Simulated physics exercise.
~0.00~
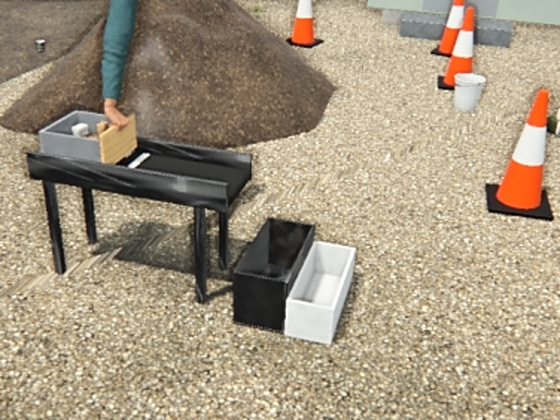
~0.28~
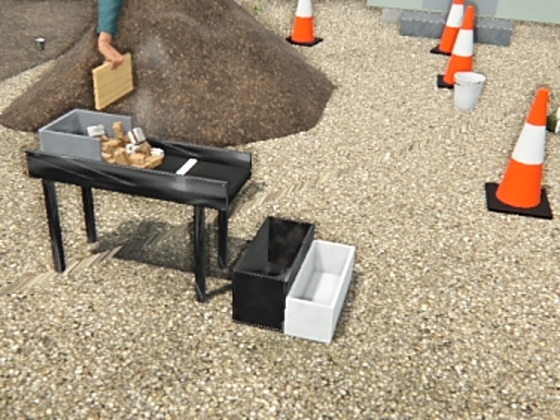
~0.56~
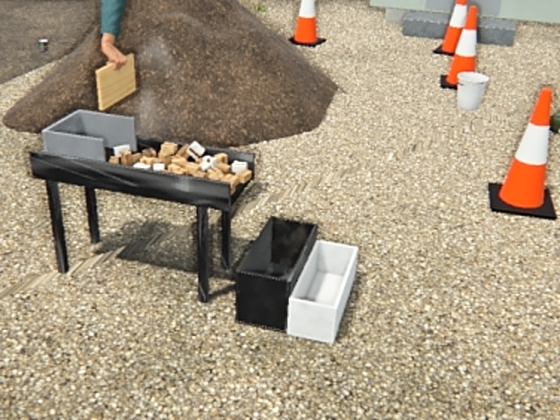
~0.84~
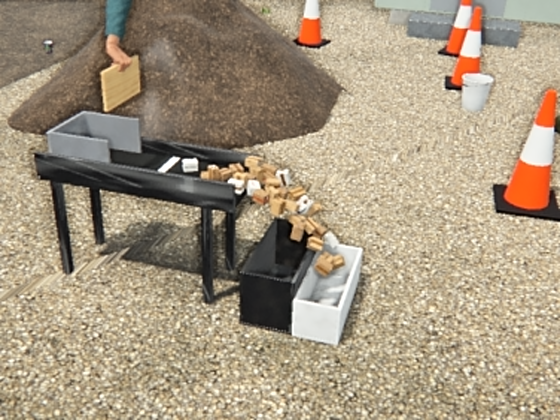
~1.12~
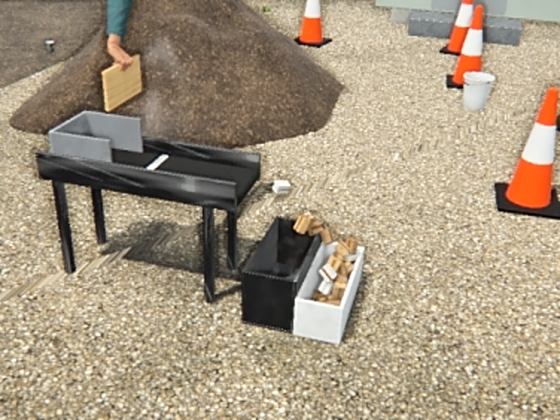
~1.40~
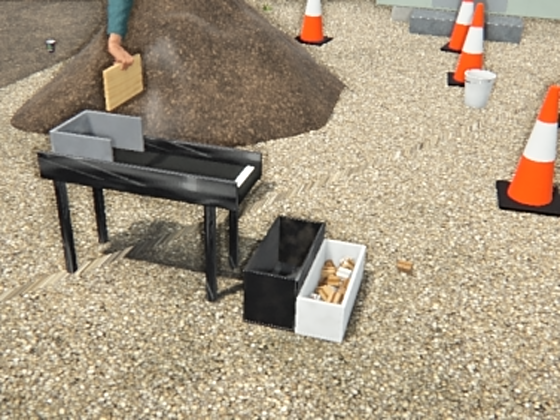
At the start, a hand holds a tan board upright against the open side of a grey pen on a black conveyor table, with a black tote and a white box on the gravel to the right. The hand lifts the board, and small brown and white parcels spill onto the belt. They ride right in a loose heap, leaving the pen empty. The parcels then pour off the end, arcing over the black tote toward the white box. Nearly all land in the white box, while one lies on the gravel beyond it and the black tote looks empty.
